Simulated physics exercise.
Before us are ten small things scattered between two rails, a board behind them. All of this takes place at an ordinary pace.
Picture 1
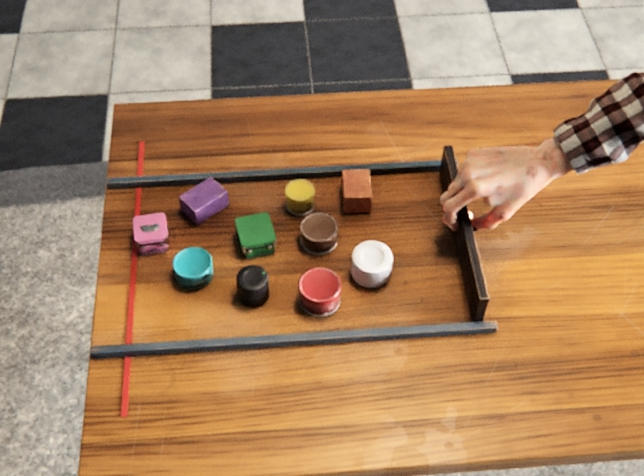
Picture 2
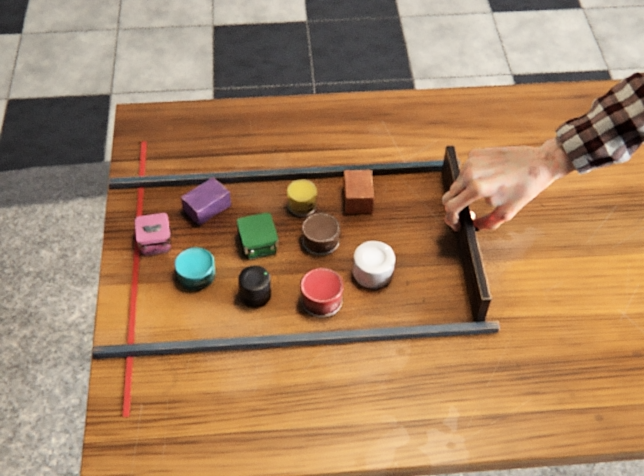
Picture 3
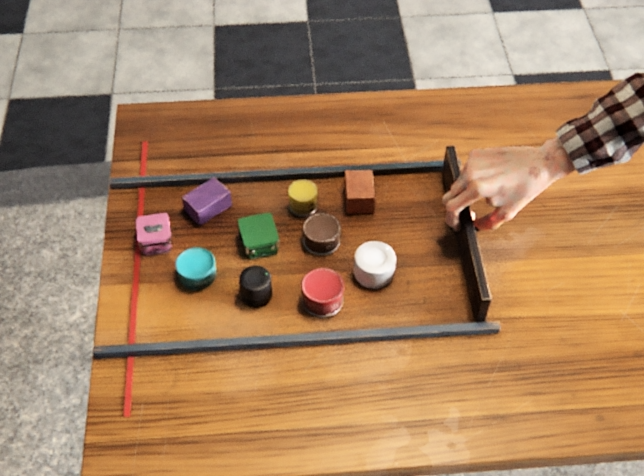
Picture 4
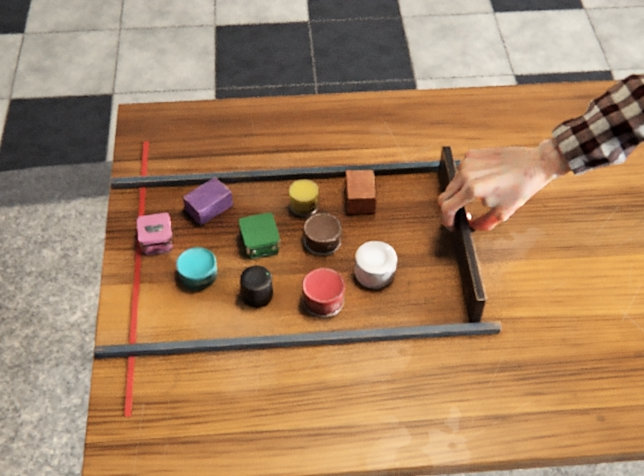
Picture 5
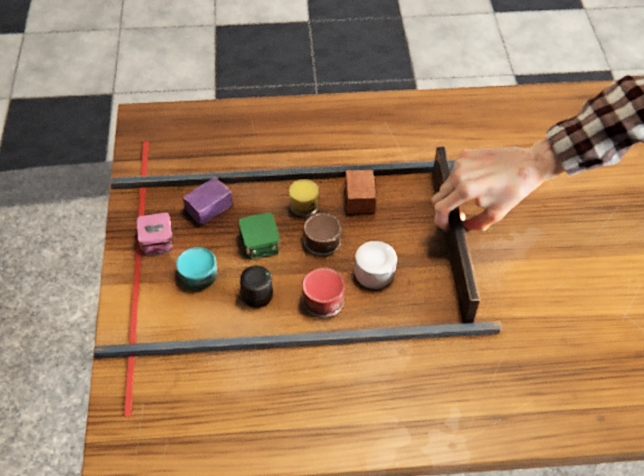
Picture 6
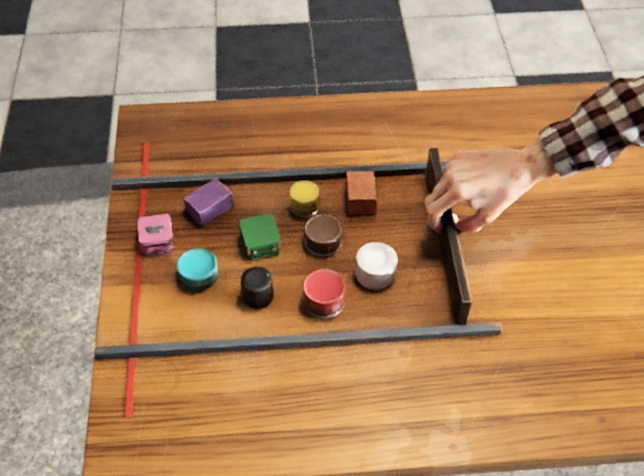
A hand slides a dark board slightly left between two rails behind ten small objects.
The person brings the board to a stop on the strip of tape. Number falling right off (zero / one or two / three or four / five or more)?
Five or more.
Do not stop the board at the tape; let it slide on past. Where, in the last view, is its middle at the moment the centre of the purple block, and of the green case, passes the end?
First it's close to (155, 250), next close to (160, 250).
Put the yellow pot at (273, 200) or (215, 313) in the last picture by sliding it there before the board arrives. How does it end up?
Well, the yellow pot is gone in the first case and is gone in the second.
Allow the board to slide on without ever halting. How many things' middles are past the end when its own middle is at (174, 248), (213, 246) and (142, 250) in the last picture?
1, 0 and 6.
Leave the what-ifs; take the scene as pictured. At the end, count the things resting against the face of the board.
In contact: 4.
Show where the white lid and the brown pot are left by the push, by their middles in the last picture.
Final spots - white lid (115, 276), brown pot (119, 246).
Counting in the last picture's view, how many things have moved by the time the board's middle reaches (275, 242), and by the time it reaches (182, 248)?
The count is 8 at the first point and 10 at the second.
A little later, none off yet; pink case at rest near (156, 235); turquoise tub at rest near (198, 270); purple block at rest near (209, 202).
Next, none off yet; pink case at rest near (156, 235); turquoise tub at rest near (198, 270); purple block moving near (202, 199).
Later still, none off yet; pink case shifted about its own width near (108, 232); turquoise tub shifted well along near (133, 271); purple block shifted about its own width near (147, 193).
When it is over, the number that fall off is five or more; down, yellow pot, green case, black lid, purple block, turquoise tub and pink case.
